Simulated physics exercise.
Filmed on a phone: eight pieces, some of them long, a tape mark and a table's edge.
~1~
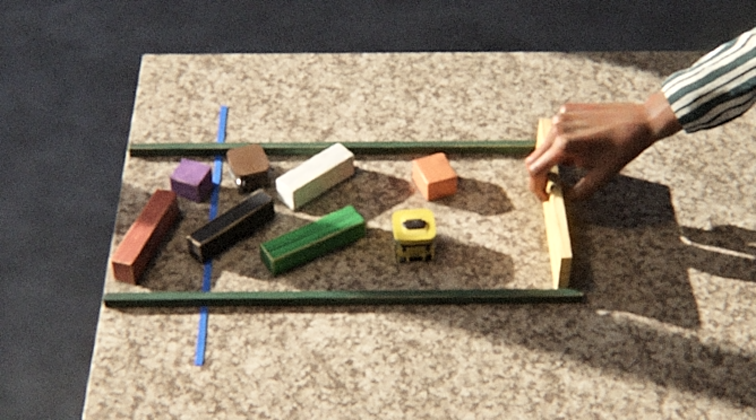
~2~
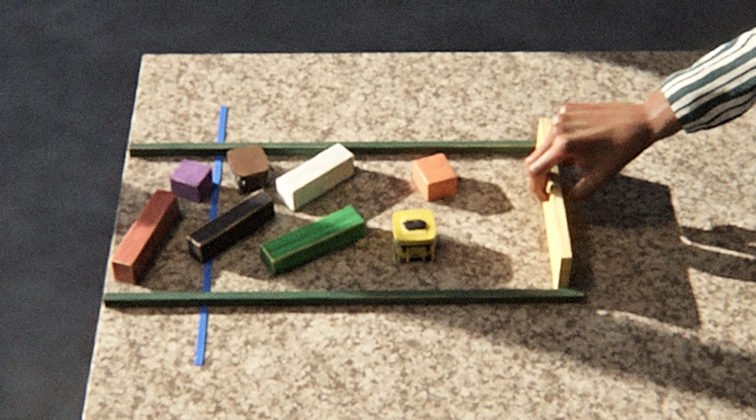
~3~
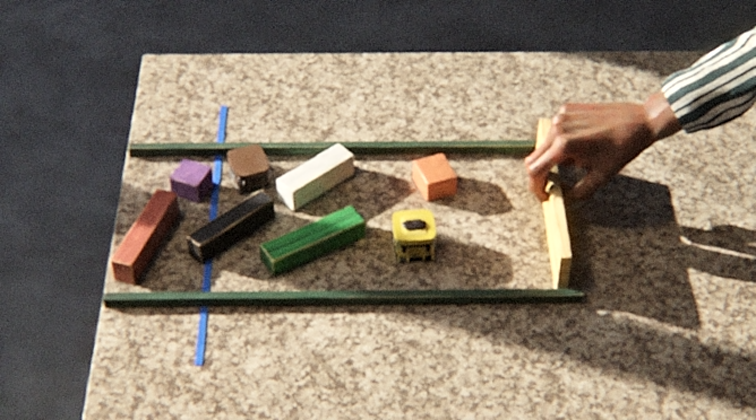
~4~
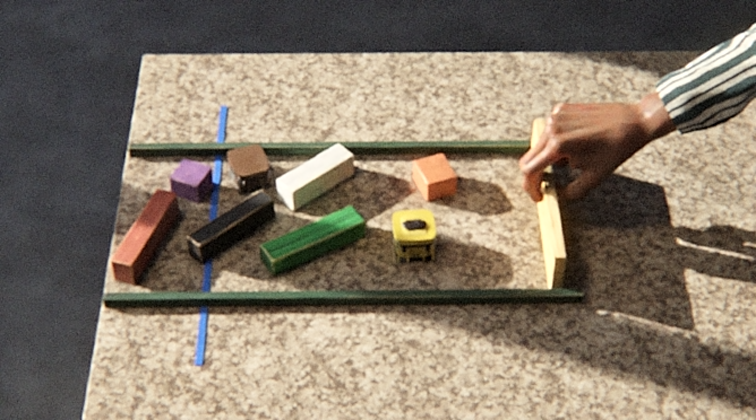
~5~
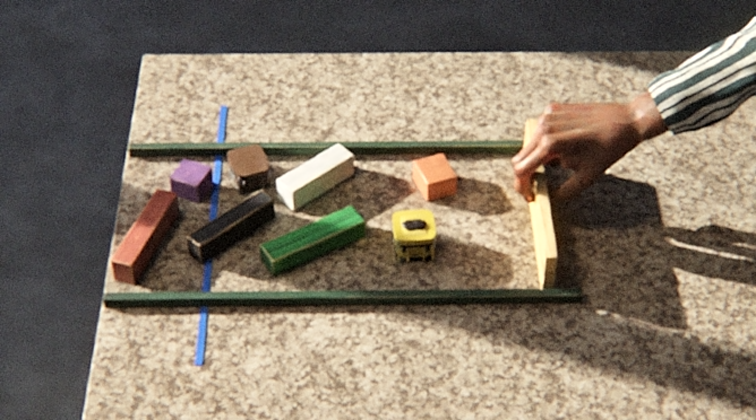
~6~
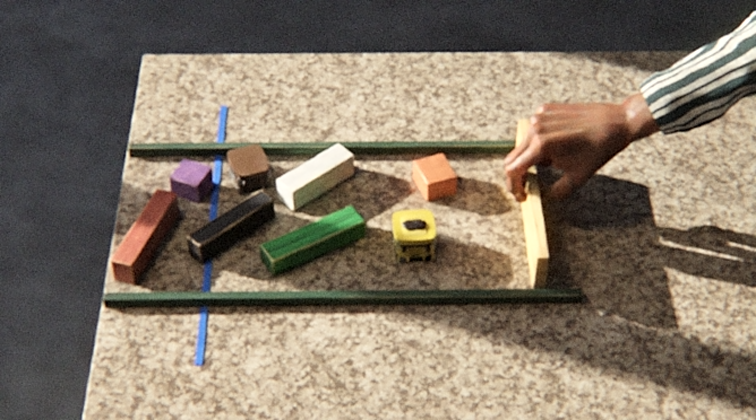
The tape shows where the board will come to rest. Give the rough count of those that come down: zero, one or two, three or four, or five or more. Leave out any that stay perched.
Here the number that fall off is one or two.
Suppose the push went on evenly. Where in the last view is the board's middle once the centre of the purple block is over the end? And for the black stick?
Its middle is around (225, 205) and around (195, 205).
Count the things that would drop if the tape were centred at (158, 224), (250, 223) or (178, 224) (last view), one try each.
It would be 6, 0 and 4.
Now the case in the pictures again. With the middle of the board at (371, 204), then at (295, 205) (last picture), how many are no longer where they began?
First 4, then 7.
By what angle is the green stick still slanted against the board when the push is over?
About 0°.
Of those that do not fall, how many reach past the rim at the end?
Overhanging: 0.
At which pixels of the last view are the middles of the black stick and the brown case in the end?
Near (132, 234) and (144, 165).
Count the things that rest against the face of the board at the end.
That makes 2.
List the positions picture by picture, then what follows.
The first picture shows red bar (146, 235); purple block (192, 180); black stick (232, 226); board (553, 203); tape (212, 224).
The second picture shows purple block (192, 181); white bar (316, 177).
The third picture shows black stick (232, 226); green stick (313, 241).
The fourth picture shows red bar (146, 236); board (547, 203).
The fifth picture shows purple block (192, 181); orange block (435, 178).
The sixth picture shows red bar (146, 236); purple block (192, 181); black stick (232, 226); board (531, 203); tape (212, 224).
A little later, none off yet; red bar at rest near (146, 236); purple block at rest near (192, 181); black stick at rest near (232, 226).
When it is over, the number that fall off is one or two; down, purple block and red bar.
